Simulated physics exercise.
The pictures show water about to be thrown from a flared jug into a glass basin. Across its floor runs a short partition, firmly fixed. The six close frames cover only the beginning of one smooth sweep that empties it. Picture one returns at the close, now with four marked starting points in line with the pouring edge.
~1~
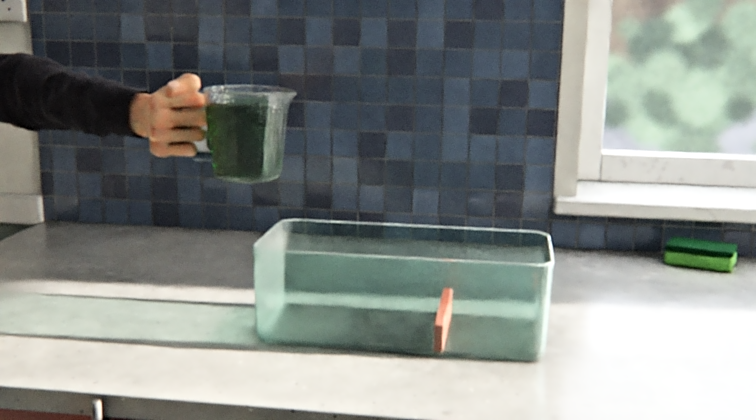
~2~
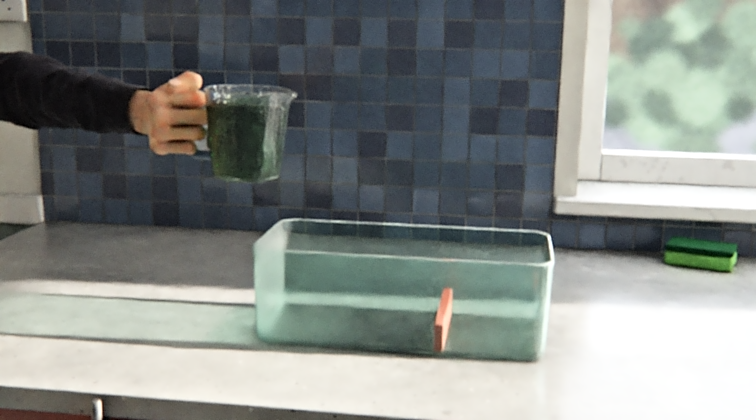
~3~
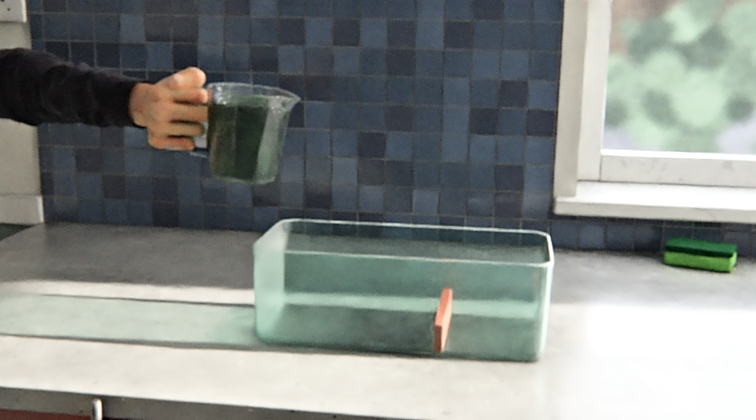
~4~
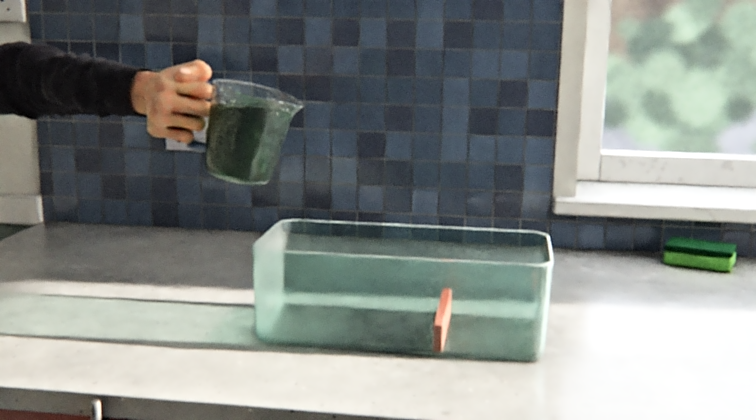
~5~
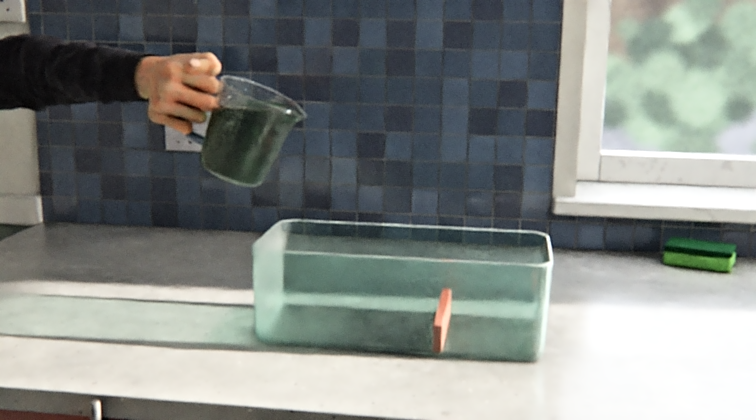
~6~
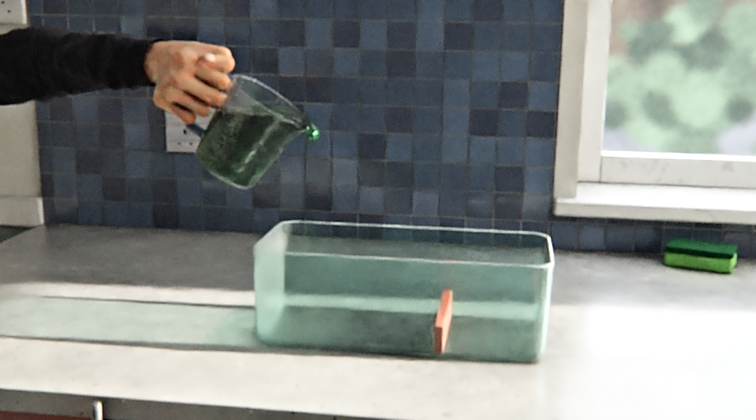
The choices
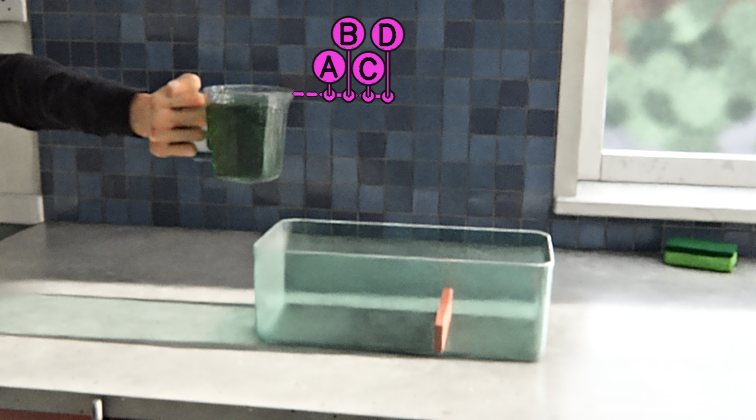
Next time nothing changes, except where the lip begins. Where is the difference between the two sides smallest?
Go for D.
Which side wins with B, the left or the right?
The left side.
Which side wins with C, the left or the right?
More ends on the left.
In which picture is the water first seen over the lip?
Picture 6.
On the marked copy, A at (329, 94); B at (348, 95); C at (368, 96); D at (387, 96).
With A, about 90 % ends left of the wall and 9 % right of it.
With B, about 90 % ends left of the wall and 9 % right of it.
With C, about 87 % ends left of the wall and 12 % right of it.
With D, about 49 % ends left of the wall and 50 % right of it.
